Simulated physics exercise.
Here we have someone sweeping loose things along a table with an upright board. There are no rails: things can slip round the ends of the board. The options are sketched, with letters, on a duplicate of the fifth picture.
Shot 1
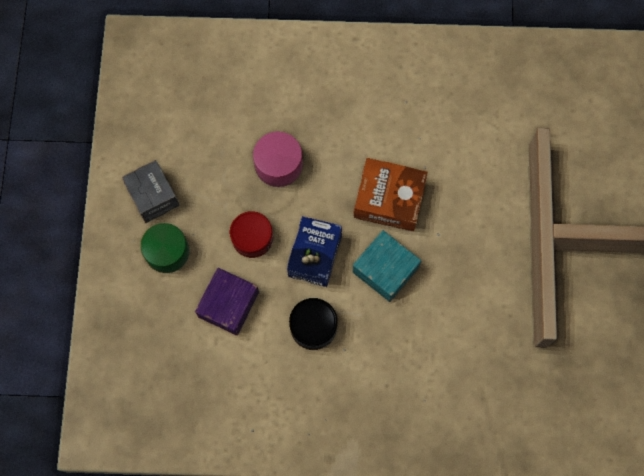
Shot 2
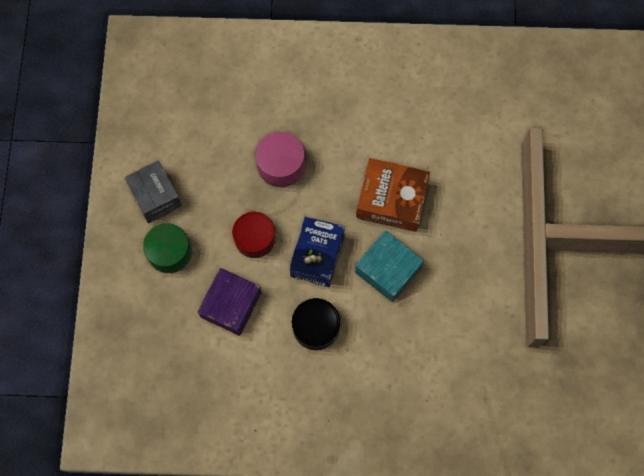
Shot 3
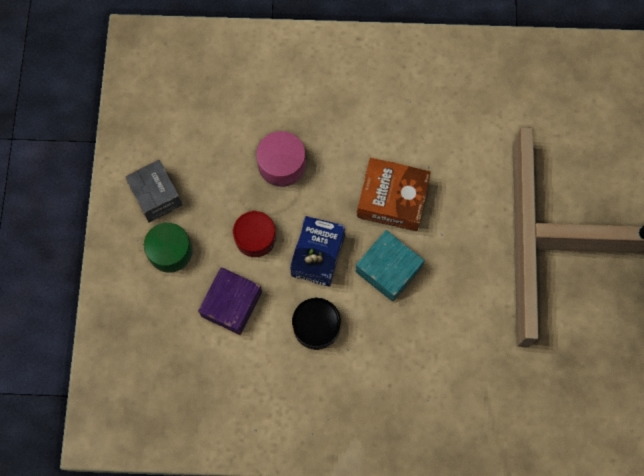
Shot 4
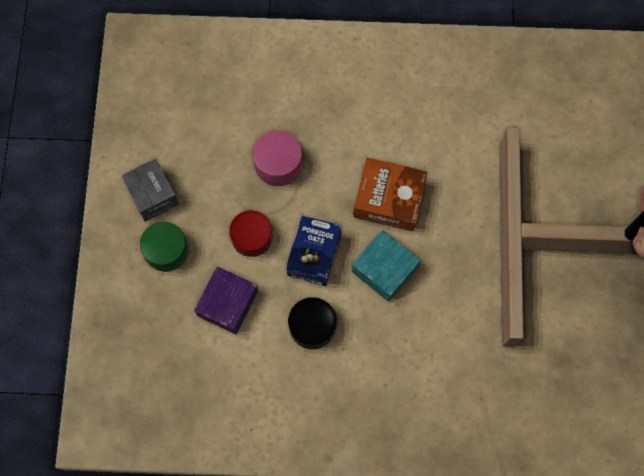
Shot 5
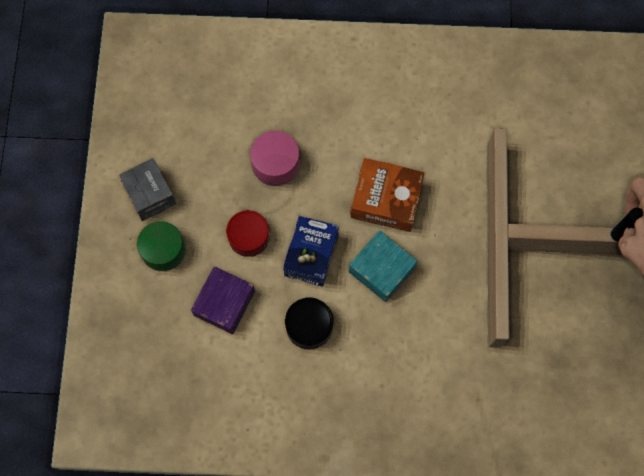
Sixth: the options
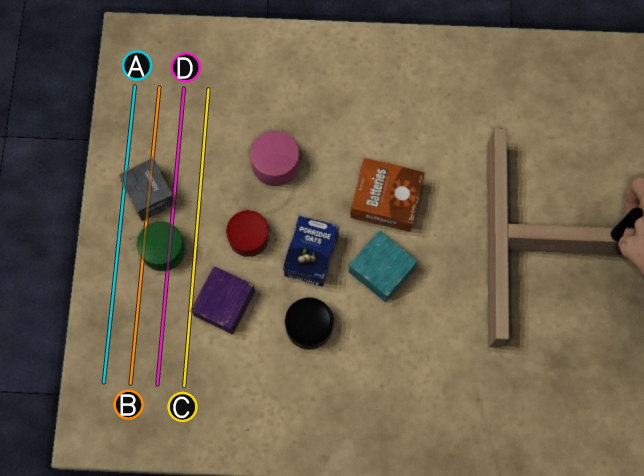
A hand slides a wooden board slightly left across the table toward scattered, unmoving objects.
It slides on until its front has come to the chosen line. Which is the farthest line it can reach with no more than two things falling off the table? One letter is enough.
As far as mark D.
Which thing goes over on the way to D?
The green tin.
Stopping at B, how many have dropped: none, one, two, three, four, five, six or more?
In all, five.
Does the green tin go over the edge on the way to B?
Yes.
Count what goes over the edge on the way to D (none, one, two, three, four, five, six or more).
One.
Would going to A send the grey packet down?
By then, yes.
On the marked copy, A at (120, 228); B at (146, 229); C at (197, 231); D at (171, 230).
Taking D. A third of the way, board (382, 225); turquoise block (342, 276); orange box (343, 199).
Two thirds of the way, board (264, 220); grey packet (133, 177); green tin (142, 247).
When it is over, board (171, 216); green tin over the edge; red tub (88, 191); one fallen.
As for the rest, A drops five; B drops five; C is within the limit but short.
